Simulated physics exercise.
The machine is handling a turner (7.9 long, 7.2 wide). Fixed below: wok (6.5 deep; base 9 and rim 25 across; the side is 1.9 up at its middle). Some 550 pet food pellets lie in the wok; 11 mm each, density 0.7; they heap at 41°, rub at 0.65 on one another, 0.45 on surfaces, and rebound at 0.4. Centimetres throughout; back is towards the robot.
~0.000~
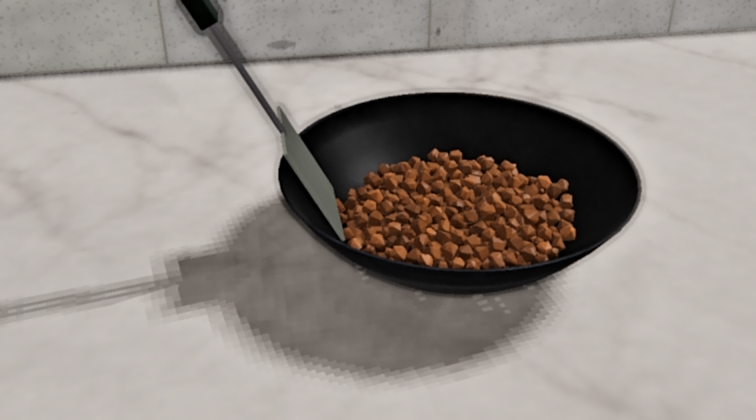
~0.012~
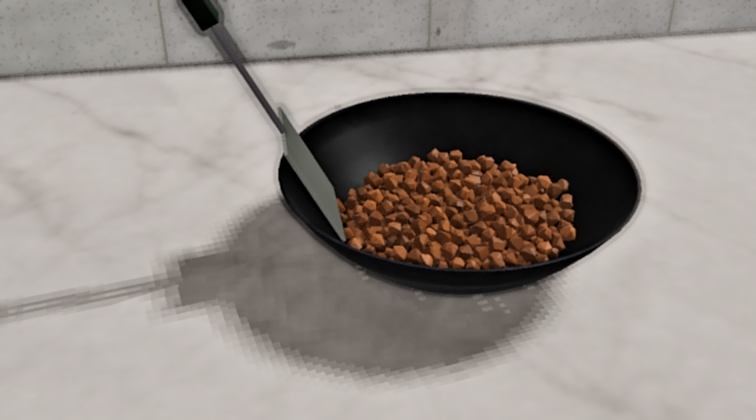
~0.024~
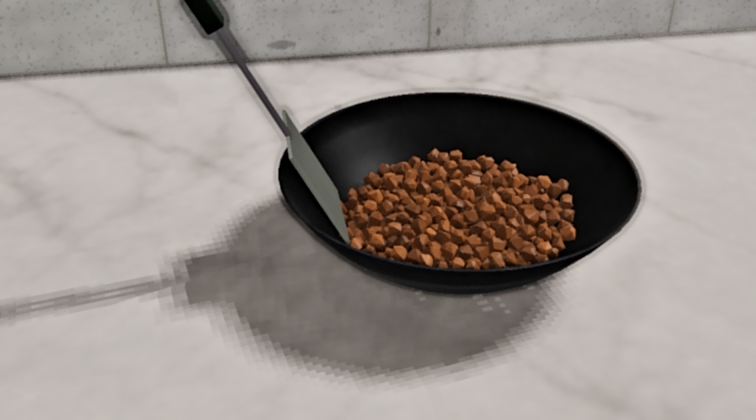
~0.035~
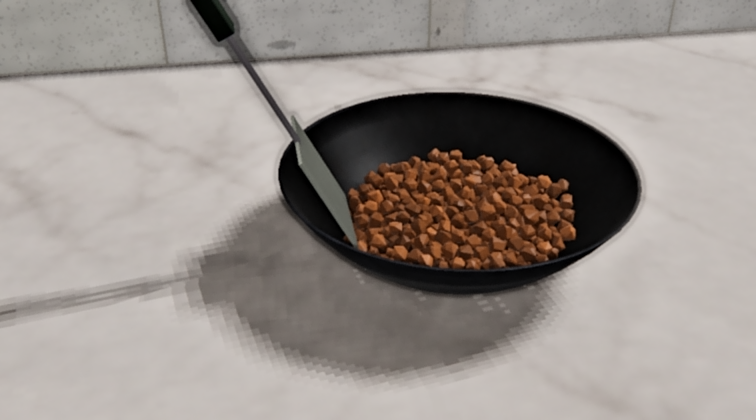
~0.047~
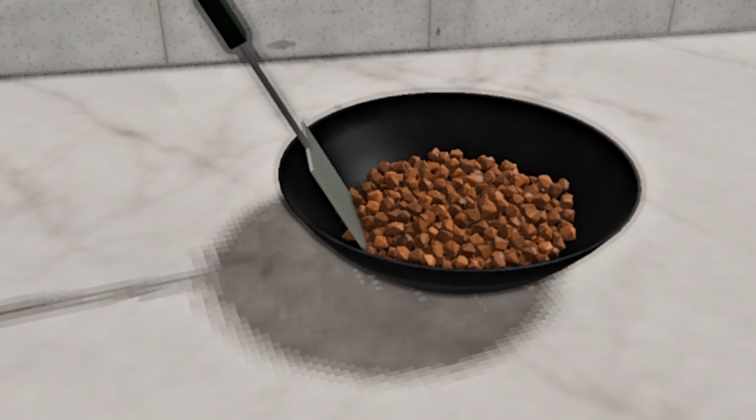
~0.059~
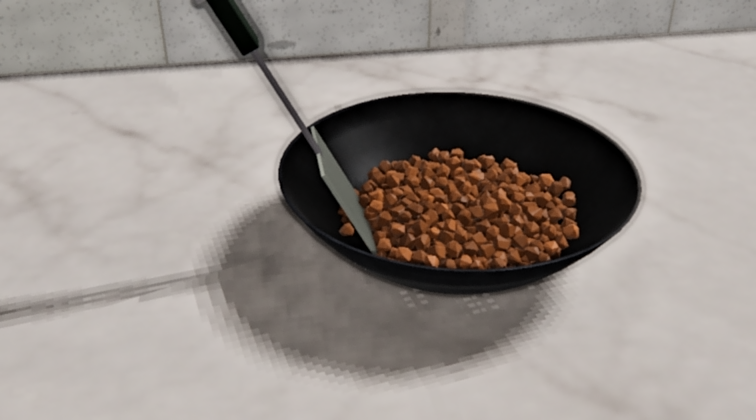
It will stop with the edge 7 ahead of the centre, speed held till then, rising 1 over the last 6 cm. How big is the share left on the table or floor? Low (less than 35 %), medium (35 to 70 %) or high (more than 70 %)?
A low share, less than 35 %, ends on the table or floor.
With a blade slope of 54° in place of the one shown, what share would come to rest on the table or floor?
In that case some 25 per cent.
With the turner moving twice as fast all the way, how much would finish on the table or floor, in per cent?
Then about 50 per cent.
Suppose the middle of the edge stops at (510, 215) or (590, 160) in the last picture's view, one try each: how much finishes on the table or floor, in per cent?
About 10 and 50 per cent.
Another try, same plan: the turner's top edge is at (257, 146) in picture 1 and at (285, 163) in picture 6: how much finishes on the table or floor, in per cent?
About 15 per cent.
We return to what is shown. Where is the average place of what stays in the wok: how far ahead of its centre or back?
Some 4.5 cm ahead.
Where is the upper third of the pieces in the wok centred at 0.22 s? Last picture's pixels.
Around (563, 168).
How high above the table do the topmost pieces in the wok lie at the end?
Roughly 8.0 cm.
By 0.14 s, sloping 63°, highest piece 9 above the table; 547 in the wok, 1 on the blade or in flight.
By 0.22 s, sloping 63°, highest piece 19 above the table; 543 in the wok, 5 on the blade or in flight.
By 0.46 s, sloping 63°, highest piece 12 above the table; 423 in the wok, 113 on the table or floor, 12 on the blade or in flight.
By 1.51 s, sloping 63°, highest piece 7 above the table; 421 in the wok, 127 on the table or floor.
Final count, 421 in the wok, 127 on the table or floor. That is 23 % on the table or floor.
